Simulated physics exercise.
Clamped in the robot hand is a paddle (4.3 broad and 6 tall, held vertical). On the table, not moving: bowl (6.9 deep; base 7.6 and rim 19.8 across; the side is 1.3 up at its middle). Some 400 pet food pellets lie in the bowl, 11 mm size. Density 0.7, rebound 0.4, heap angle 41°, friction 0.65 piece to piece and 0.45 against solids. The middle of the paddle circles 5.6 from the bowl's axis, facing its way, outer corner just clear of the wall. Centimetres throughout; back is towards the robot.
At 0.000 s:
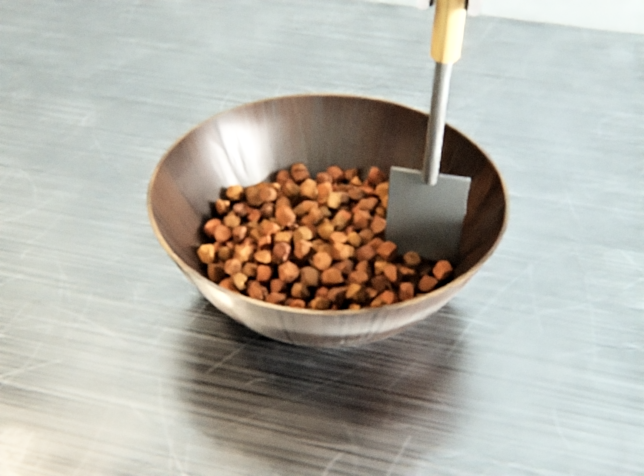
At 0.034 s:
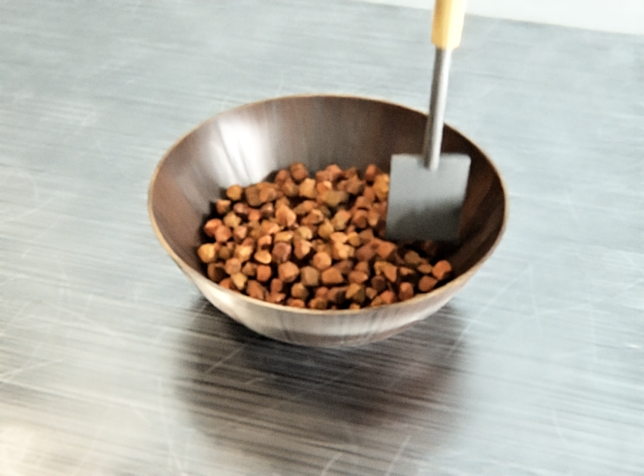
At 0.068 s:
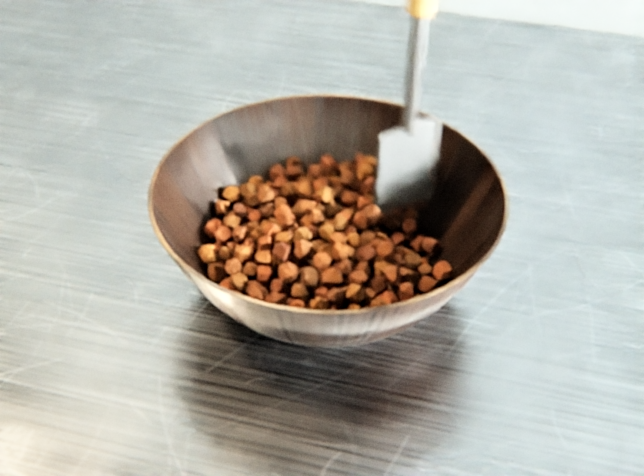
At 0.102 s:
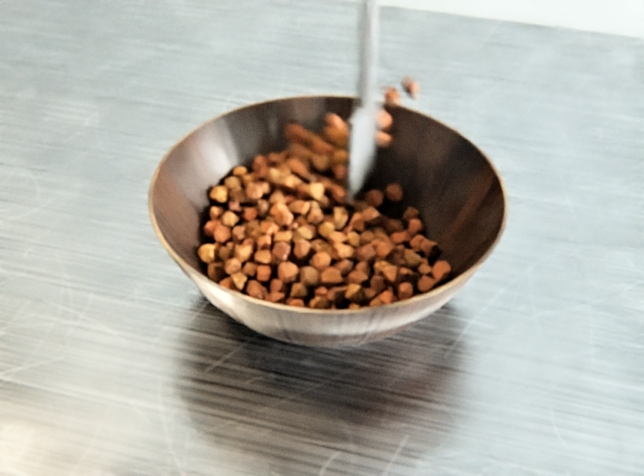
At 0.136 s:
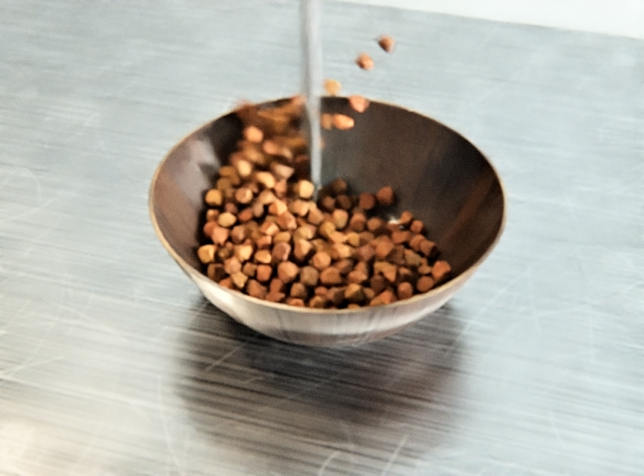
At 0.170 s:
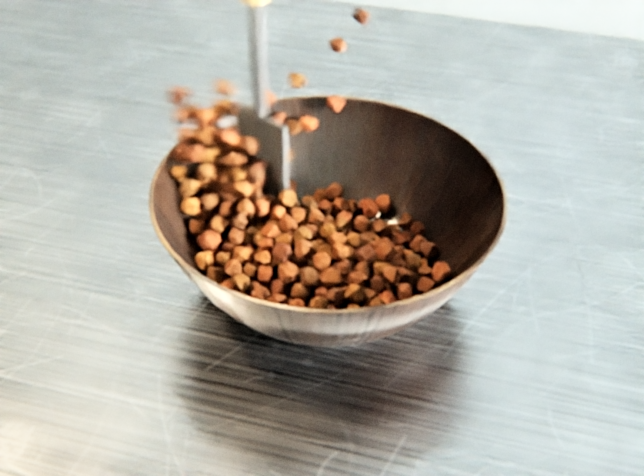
A wide dark brown bowl with a pale rim sits on a streaked, silvery-grey tabletop, seen from above at an angle by a still camera. Reddish-brown pellets fill its lower part, and a grey paddle with a yellow handle stands upright at the right. The paddle turns and sweeps around the back to the left, pushing pellets up the left wall and flinging a few into the air.
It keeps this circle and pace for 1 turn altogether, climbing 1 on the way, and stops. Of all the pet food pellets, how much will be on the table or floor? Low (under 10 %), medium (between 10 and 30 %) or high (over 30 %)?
Share on the table or floor: Medium (between 10 and 30 %).
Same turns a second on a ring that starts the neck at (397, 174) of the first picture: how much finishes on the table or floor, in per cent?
About 20 per cent.
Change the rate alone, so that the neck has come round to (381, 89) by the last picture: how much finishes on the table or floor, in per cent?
About 5 per cent.
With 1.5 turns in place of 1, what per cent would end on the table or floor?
It would be near 30 per cent.
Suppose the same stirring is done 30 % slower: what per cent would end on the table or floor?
Then about 10 per cent.
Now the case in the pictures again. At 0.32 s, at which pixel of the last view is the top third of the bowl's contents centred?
At about (357, 277).
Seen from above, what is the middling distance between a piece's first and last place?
Some 2 cm.
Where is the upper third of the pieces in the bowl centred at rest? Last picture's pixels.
Near (341, 246).
After 0.24 s, 227° round, highest piece 10 above the table; 377 in the bowl, 27 in flight or on the tool.
After 0.32 s, 302° round, highest piece 11 above the table; 357 in the bowl, 12 on the table or floor, 35 in flight or on the tool.
After 0.56 s, 0° round, highest piece 6 above the table; 342 in the bowl, 61 on the table or floor, 1 in flight or on the tool.
After 1.26 s, 0° round, highest piece 5 above the table; 342 in the bowl, 62 on the table or floor.
In the end, 342 in the bowl, 62 on the table or floor. That is 15 % on the table or floor.
